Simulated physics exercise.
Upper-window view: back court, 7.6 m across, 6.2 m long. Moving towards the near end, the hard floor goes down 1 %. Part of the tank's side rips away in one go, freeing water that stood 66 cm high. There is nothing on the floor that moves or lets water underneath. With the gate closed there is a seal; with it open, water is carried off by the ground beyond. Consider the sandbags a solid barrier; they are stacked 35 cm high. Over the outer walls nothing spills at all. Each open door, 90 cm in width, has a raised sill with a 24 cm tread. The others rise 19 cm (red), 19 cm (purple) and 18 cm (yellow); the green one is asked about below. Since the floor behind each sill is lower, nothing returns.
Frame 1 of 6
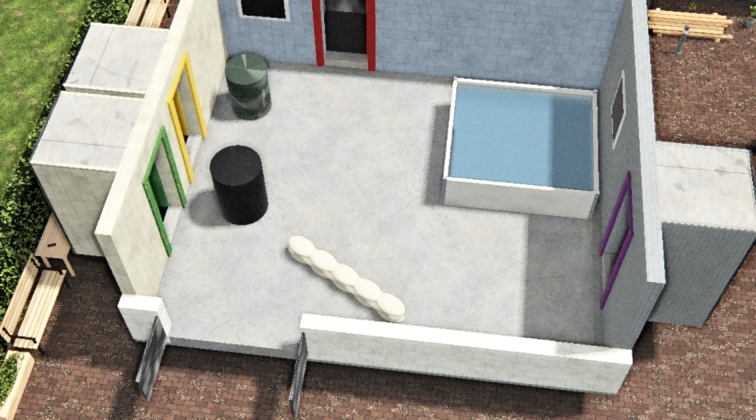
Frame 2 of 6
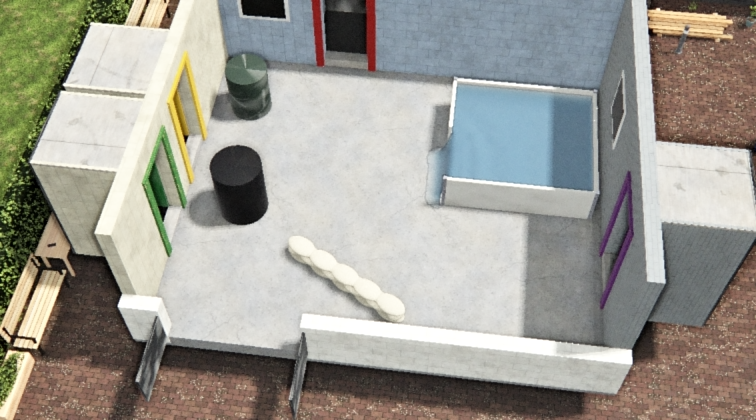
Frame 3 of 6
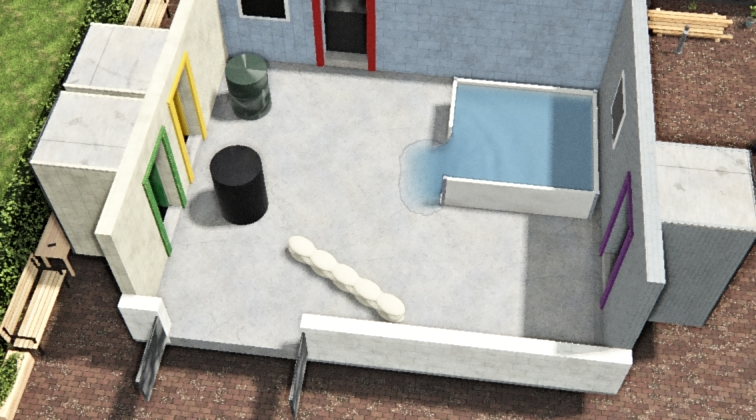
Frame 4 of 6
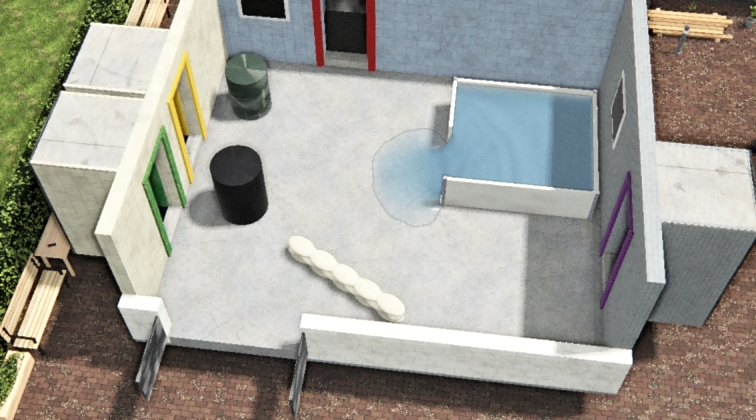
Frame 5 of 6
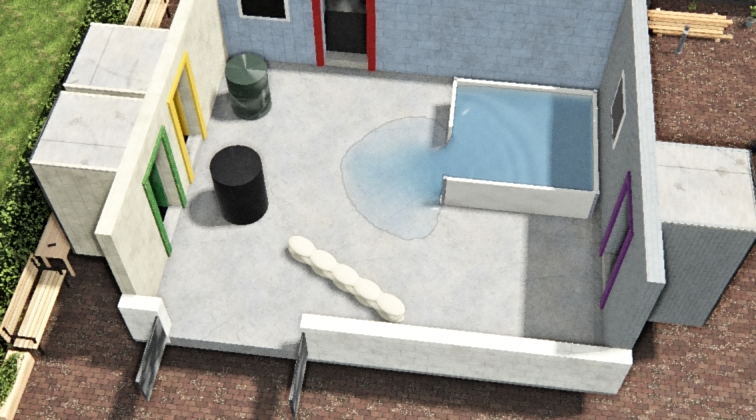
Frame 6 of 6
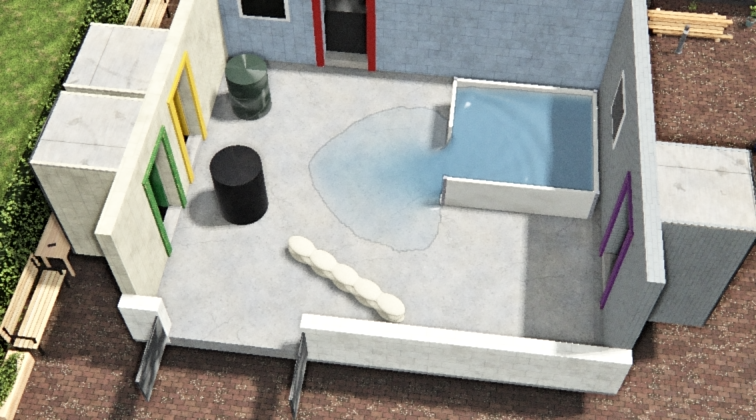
In a walled back court seen from above, a white-sided tank of still blue water stands at the right, across from a black drum, a dark green barrel and a row of sandbags. Its left side breaks open, and water pours through the gap, spreading leftward across the pale floor in a widening, rounded sheet.
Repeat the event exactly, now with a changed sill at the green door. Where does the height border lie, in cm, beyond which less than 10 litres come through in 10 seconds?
It lies at roughly 11 cm.
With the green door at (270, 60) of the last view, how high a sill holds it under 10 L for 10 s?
17 cm.
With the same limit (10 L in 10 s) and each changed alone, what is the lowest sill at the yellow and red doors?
Close to 29 cm (yellow) and close to 6.0 cm (red).
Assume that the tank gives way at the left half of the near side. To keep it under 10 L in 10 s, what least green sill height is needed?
About 11.0 cm.
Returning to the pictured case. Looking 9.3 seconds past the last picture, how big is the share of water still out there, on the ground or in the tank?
Something like 74 per cent of it remains.
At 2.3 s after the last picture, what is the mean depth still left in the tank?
It averages close to 36 centimetres.
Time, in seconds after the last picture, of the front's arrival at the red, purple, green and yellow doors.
Red: 1.1 s; purple: 5.5 s; green: 1.3 s; yellow: 0.6 s.
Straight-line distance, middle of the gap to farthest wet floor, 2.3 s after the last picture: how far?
6.0 metres.
Then, 0.7 s after the last picture water covers 30 % of the floor, deepest (40 cm) near (434, 185); it has not reached the green door.
Then, 2.3 s after the last picture water covers 55 % of the floor, deepest (33 cm) near (200, 154); 9 cm at the green door, 4 litres in over its 8 cm sill.
Then, 9.3 s after the last picture water covers 90 % of the floor, deepest (16 cm) near (163, 275); 8 cm at the green door, 18 litres in over its 8 cm sill.
At the green door as built, the water peaked near 10 cm, 2.9 s after the last picture.
Run again over the same 10 s with other heights there, 13 litres in over 10 cm, 5 litres over 13.5 cm. The limit of 10 litres is kept from about 11 cm up.
